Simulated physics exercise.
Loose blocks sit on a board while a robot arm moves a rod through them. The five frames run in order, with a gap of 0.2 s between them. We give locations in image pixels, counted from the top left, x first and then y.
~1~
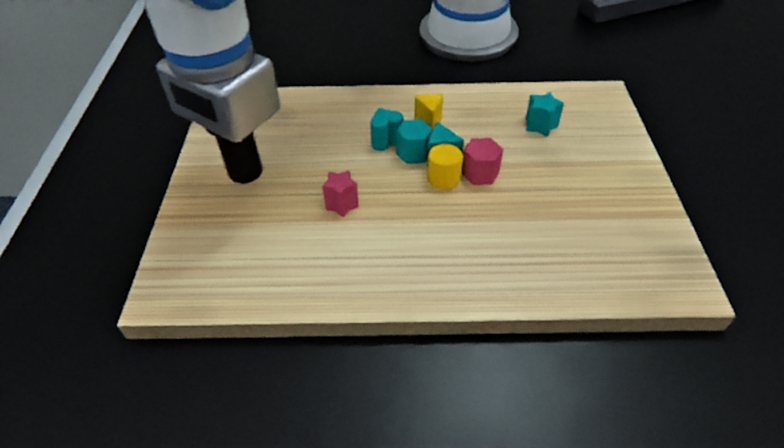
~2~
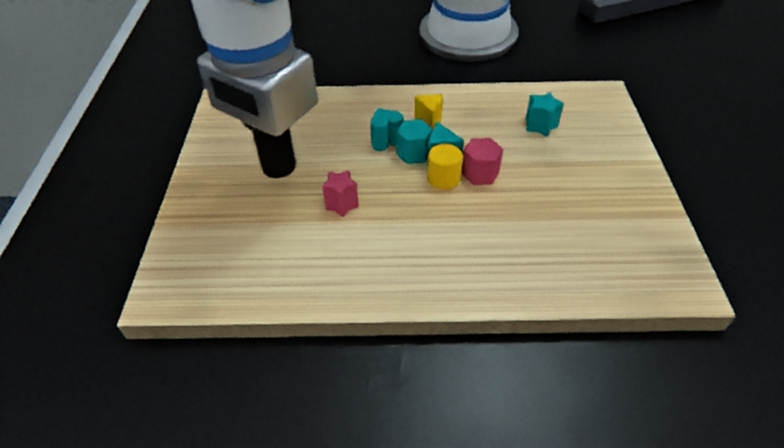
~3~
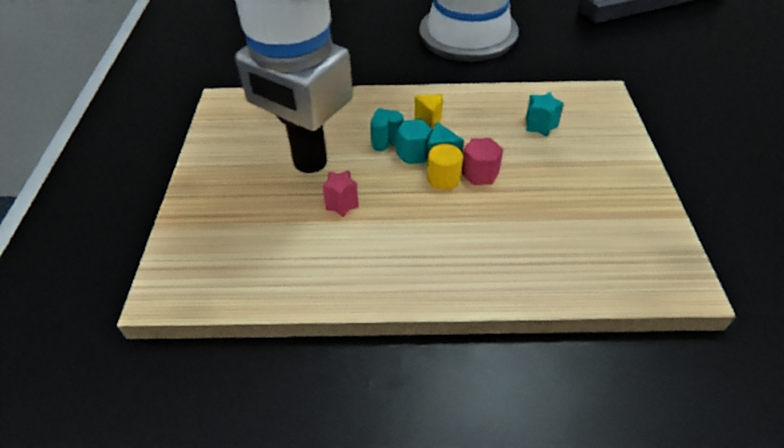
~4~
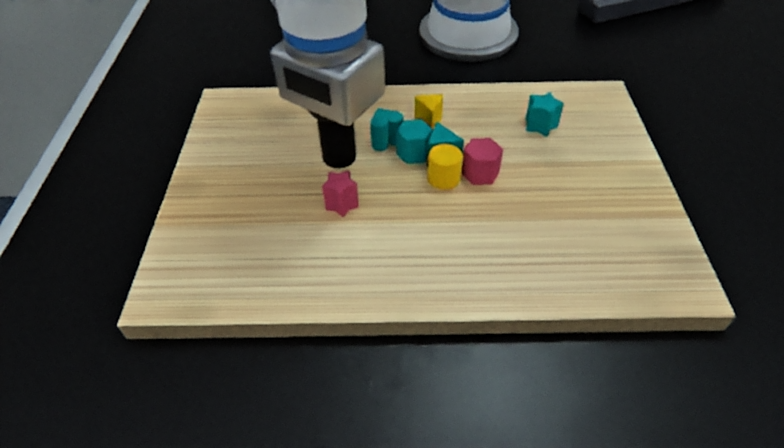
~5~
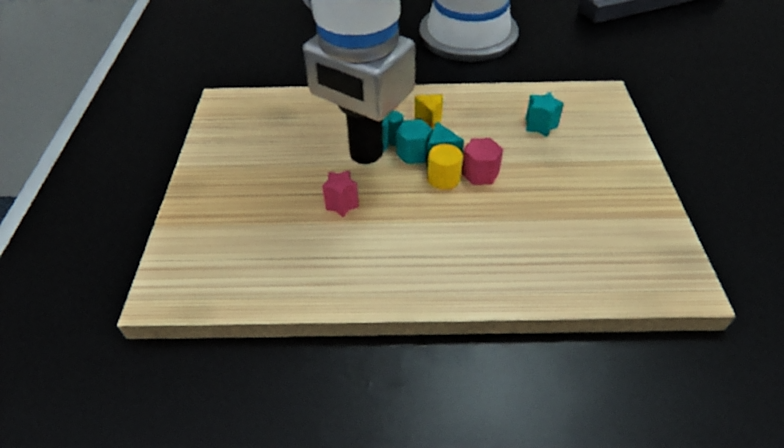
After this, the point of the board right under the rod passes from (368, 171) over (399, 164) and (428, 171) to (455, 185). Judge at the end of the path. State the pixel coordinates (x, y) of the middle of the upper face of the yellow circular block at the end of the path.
My prediction: (488, 175).
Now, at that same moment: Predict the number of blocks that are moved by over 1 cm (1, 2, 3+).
There will be three or more blocks displaced.
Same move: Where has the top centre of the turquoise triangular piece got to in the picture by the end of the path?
At roughly (461, 130).
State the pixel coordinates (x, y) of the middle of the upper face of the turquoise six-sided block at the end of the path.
Answer: (432, 124).
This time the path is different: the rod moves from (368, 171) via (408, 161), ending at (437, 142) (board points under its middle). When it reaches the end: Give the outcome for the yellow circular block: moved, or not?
Same place.
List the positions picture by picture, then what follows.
Tip of the rod (246, 173), middles of tops, turquoise six-sided block (414, 129), turquoise triangular piece (443, 134), yellow circular block (446, 154), pink six-sided block (484, 148), in the first frame.
Rod (280, 168), nothing pushed, in the second frame.
Rod (311, 163), nothing pushed, in the third frame.
Rod (340, 158), nothing pushed, in the fourth frame.
Rod (367, 154), turquoise six-sided block (414, 129), turquoise triangular piece (443, 134), yellow circular block (446, 154), pink six-sided block (484, 148), in the fifth frame.
The first path, step by step. One third of the way, rod (399, 147); turquoise six-sided block (423, 125); turquoise triangular piece (449, 133).
Two thirds of the way, rod (429, 155); turquoise six-sided block (432, 124), turned 25° anticlockwise; turquoise triangular piece (461, 130); yellow circular block (459, 160); pink six-sided block (490, 148), turned 20° clockwise.
At the end, rod (457, 169); turquoise six-sided block (432, 124), turned 25° anticlockwise; turquoise triangular piece (461, 130); yellow circular block (488, 175); pink six-sided block (498, 151), turned 15° anticlockwise.
